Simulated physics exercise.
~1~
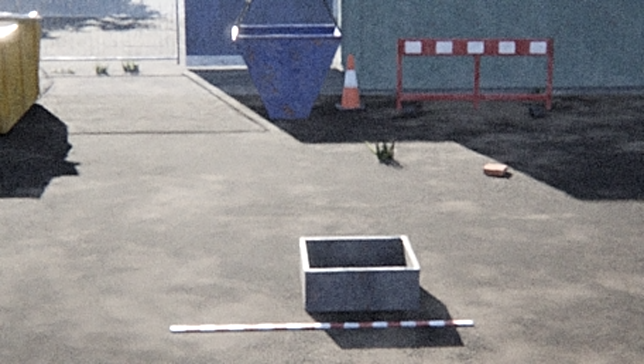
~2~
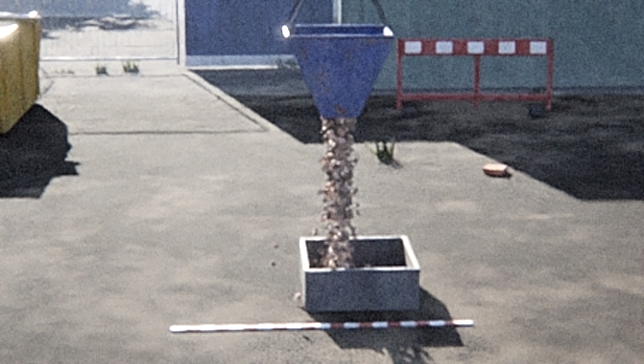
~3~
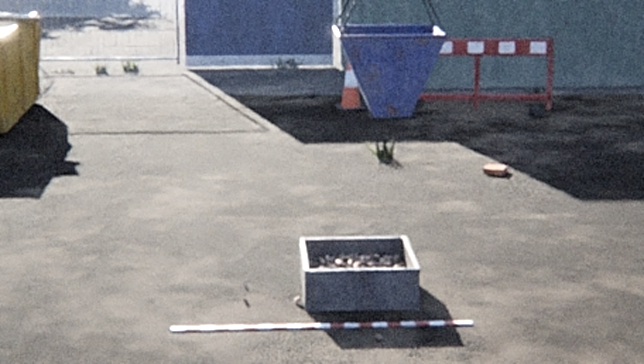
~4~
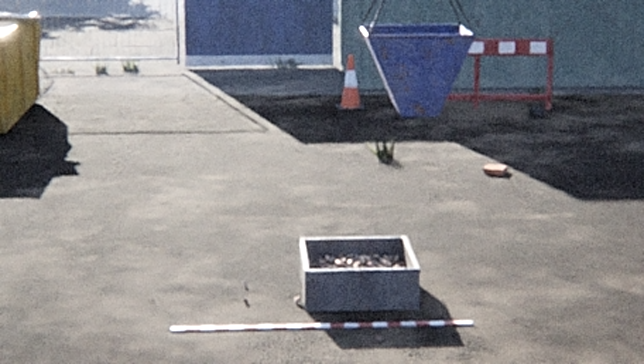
Blue skip drifting right on a crane, pouring brown stones into a pale open bin, then moving on empty past a cone.
